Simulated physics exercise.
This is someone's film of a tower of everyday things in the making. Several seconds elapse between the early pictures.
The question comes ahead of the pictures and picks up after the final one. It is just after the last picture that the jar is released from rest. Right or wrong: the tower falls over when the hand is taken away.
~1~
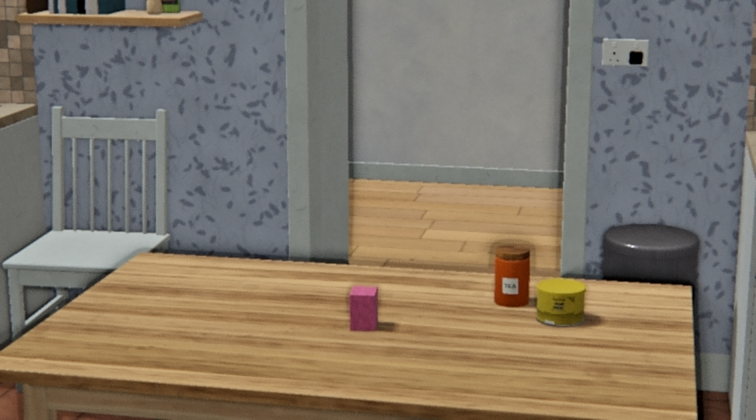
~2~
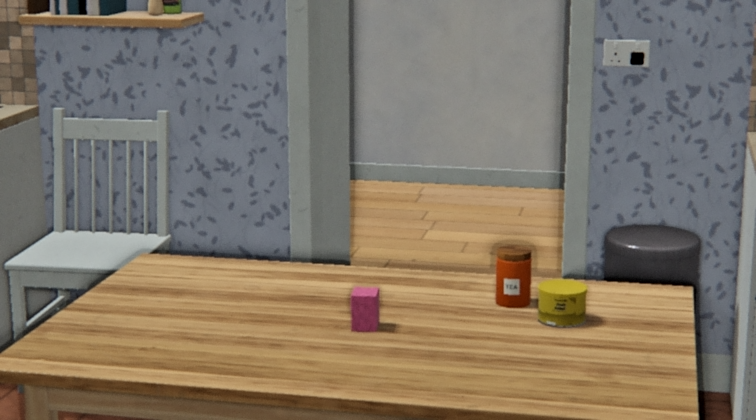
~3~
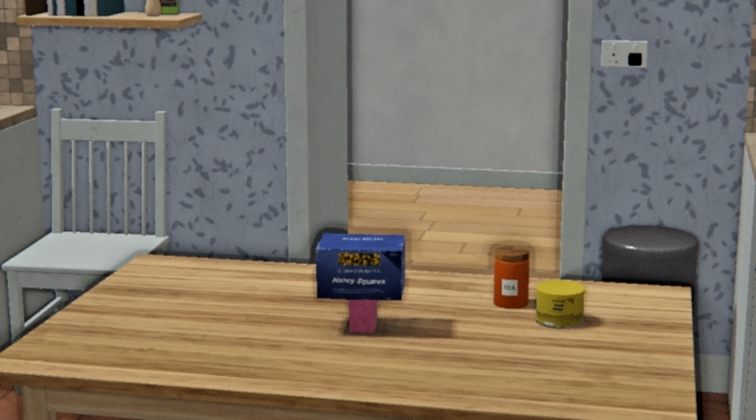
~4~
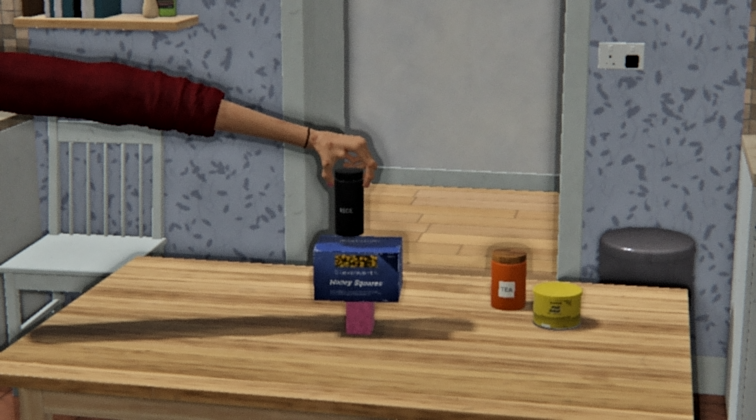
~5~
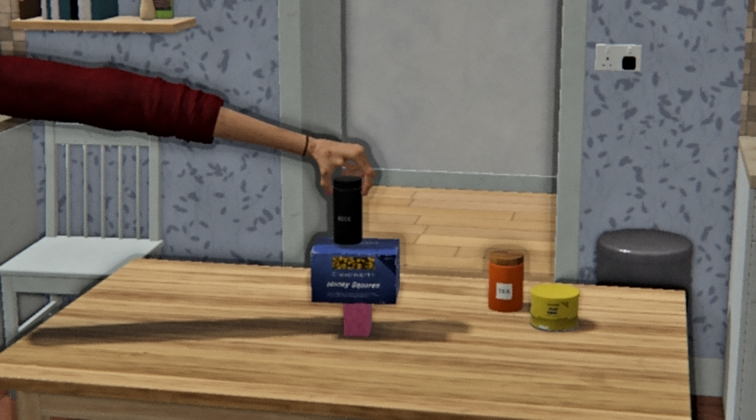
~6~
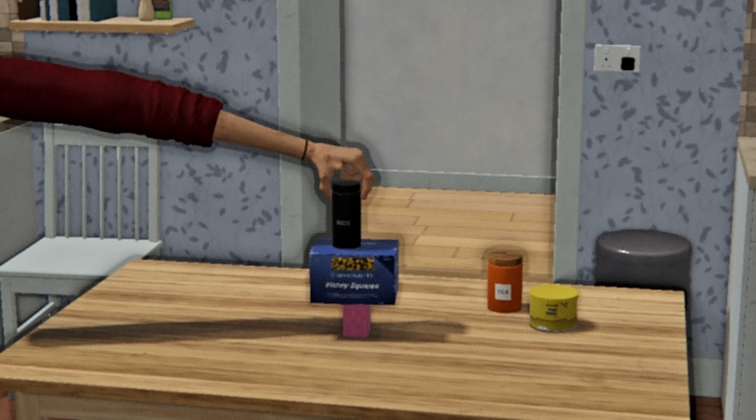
Wrong.
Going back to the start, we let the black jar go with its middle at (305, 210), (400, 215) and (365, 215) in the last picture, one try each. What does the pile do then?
First, it gives way; second, it gives way; third, it keeps its balance.
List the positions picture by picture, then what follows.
In the first picture, the last thing is not in view yet; pink block (364, 309).
In the second picture, the last thing is not in view yet; yellow tub (562, 304).
In the third picture, the last thing is not in view yet; pink block (363, 310).
In the fourth picture, on its way; black jar (349, 202); yellow tub (557, 306).
In the fifth picture, on its way; black jar (348, 210); pink block (358, 314).
In the sixth picture, set down, still held; black jar (347, 214); yellow tub (554, 309).
Then, 0.50 s past the last view, nothing moves.
Then, 1.20 s past the last view, black jar resting near (346, 214).
Finally, all 5 still in place. Final places as the last picture's camera would see them, black jar near (346, 214). The pile holds.
